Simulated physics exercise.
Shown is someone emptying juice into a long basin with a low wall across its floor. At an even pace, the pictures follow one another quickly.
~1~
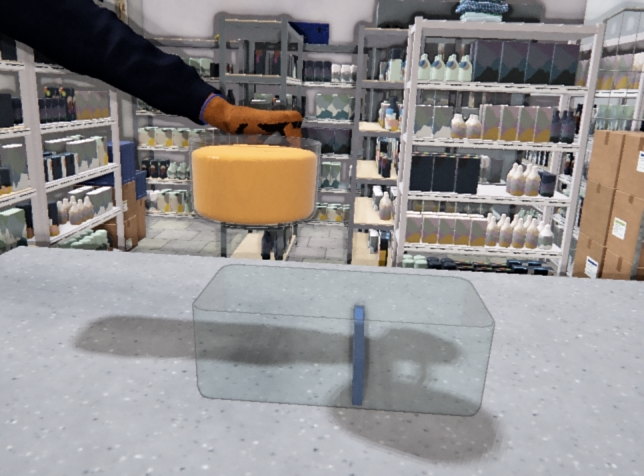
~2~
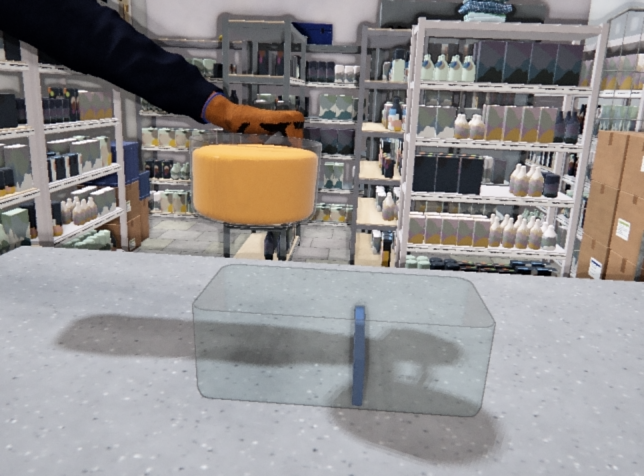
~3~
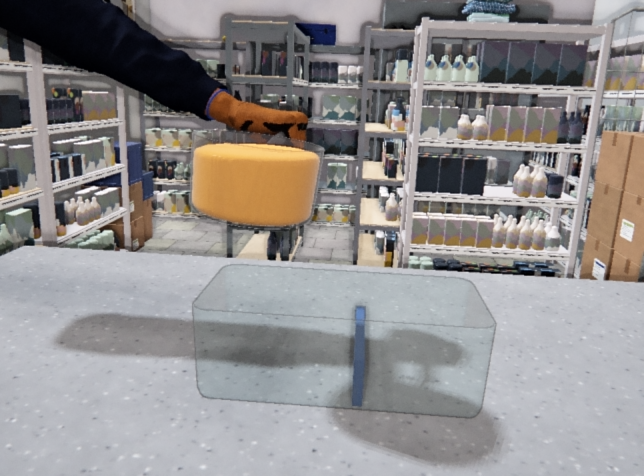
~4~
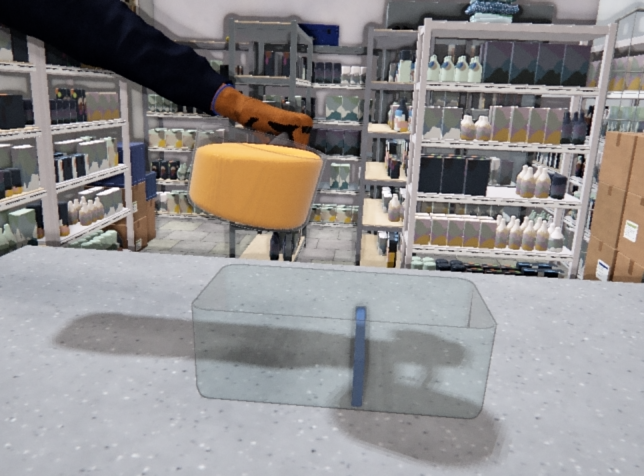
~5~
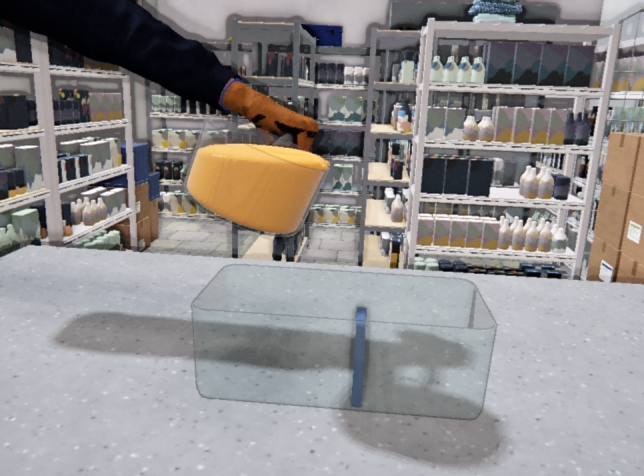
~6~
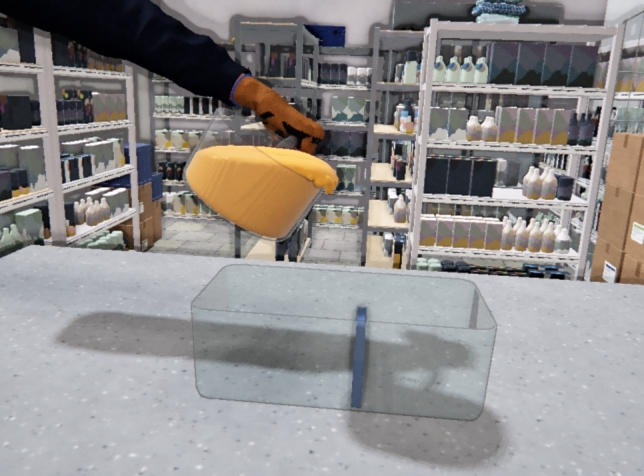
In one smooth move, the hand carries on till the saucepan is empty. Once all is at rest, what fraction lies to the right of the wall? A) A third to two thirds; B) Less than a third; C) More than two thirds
(A) A third to two thirds.
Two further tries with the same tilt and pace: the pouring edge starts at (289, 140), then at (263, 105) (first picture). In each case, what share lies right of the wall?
In order, some 10 and 5 percent.
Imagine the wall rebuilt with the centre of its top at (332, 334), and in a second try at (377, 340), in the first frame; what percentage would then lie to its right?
First try: Roughly 80 per cent; second try: 25 per cent.
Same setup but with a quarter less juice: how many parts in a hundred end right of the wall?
I'd say roughly 30 percent.
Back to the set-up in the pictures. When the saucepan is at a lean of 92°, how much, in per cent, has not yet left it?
It still holds close to 35 per cent at that lean.
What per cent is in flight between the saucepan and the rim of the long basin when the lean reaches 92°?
Share in flight: Approx. 35 %.
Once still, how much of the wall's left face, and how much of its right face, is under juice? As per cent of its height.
40 per cent left, 40 per cent right.
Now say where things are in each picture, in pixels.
In the first frame, it leans 0°; its right rim is at (319, 145); the juice meets the walls at (196, 149) and (317, 155); the long basin's rim runs from (209, 285) to (481, 302); the wall's top is at (360, 331).
In the second frame, it leans 1°; its right rim is at (320, 147); the juice meets the walls at (197, 148) and (318, 155).
In the third frame, it leans 6°; its right rim is at (323, 151); the juice meets the walls at (199, 147) and (320, 157).
In the fourth frame, it leans 12°; its right rim is at (325, 159); the juice meets the walls at (201, 148) and (323, 158).
In the fifth frame, it leans 21°; its right rim is at (327, 170); the juice meets the walls at (202, 150) and (325, 164); 1 per cent is over the edge.
In the sixth frame, it leans 32°; its right rim is at (327, 184); the juice meets the walls at (198, 153) and (323, 173); 5 per cent is over the edge.
A moment on, the saucepan is tipped on its side and 35 per cent is still to pour, 4 is left of the wall and 25 right of it.
Next, the saucepan is tipped right over and 7 per cent is still to pour, 39 is left of the wall and 46 right of it.
Then the saucepan is tipped right over and 1 per cent is still to pour, 49 is left of the wall and 46 right of it.
Later the saucepan is tipped right over and 0 per cent is still to pour, 52 is left of the wall and 46 right of it.
Finally, 52 per cent lies left of the wall, 46 right of it and 2 outside.
